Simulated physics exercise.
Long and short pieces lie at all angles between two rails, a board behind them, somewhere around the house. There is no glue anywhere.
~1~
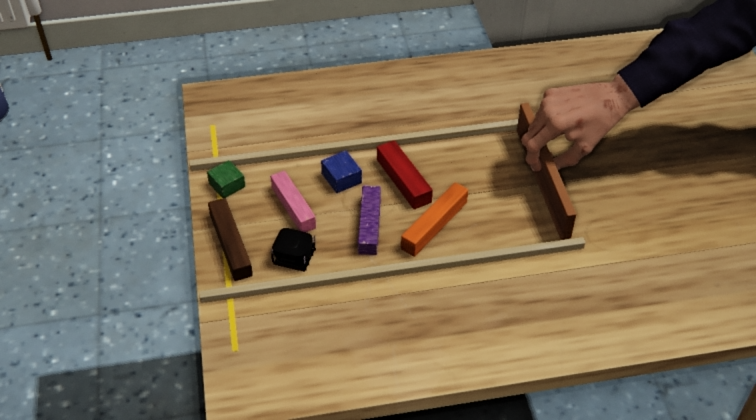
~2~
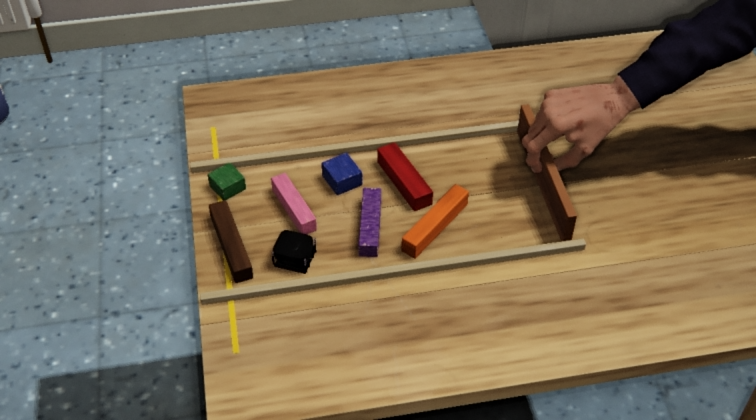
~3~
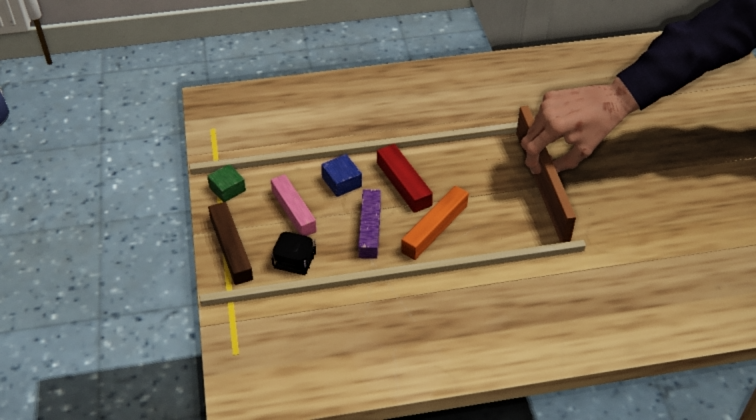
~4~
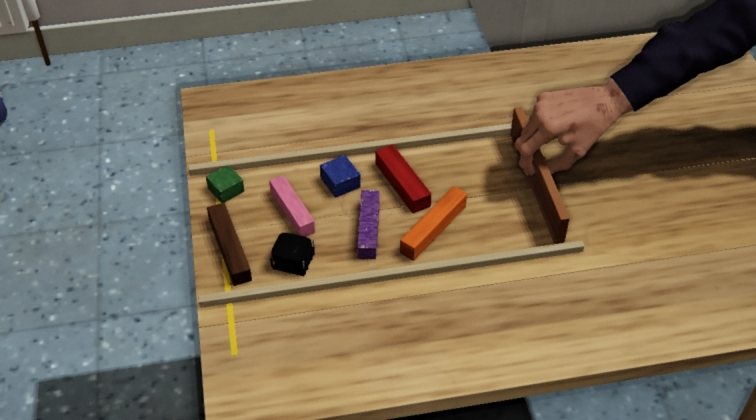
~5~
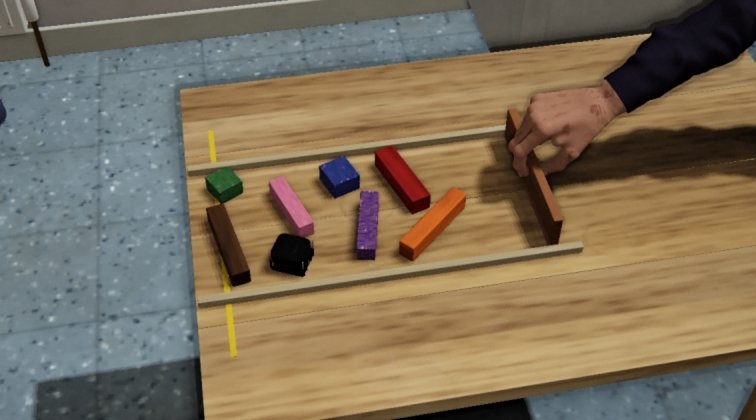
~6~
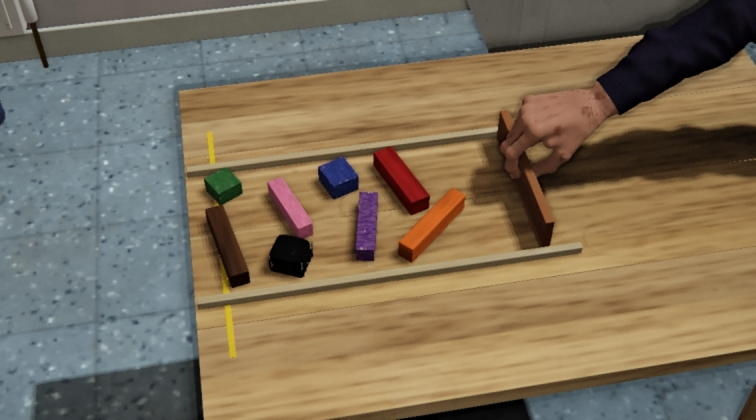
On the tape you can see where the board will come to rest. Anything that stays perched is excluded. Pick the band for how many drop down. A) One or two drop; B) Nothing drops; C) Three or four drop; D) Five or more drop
Option D: Five or more drop.
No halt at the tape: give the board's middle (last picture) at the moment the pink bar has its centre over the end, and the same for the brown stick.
For the pink bar at (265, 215), for the brown stick at (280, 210).
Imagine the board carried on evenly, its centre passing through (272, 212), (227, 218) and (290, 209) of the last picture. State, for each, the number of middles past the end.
In order of the places given, that's 1, 6 and 0.
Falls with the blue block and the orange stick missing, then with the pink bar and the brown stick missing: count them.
Try one: 4; try two: 4.
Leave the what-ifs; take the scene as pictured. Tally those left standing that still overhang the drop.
The count is 1.
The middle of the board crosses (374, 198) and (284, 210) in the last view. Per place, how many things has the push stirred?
At the first point the count is 4, at the second it's 8.
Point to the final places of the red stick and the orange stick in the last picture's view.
The red stick comes to rest close to (195, 200), while the orange stick rests close to (214, 257).
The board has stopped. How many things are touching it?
It ends up touching 2.
Soon after, none off yet; brown stick at rest near (227, 245); green block at rest near (223, 186); black case at rest near (291, 256).
After that, none off yet; brown stick moving near (224, 247); green block moving near (220, 185); black case displaced about its own width near (262, 265).
In the end, the number that fall off is five or more; gone, purple bar, blue block, pink bar, black case, green block and brown stick.
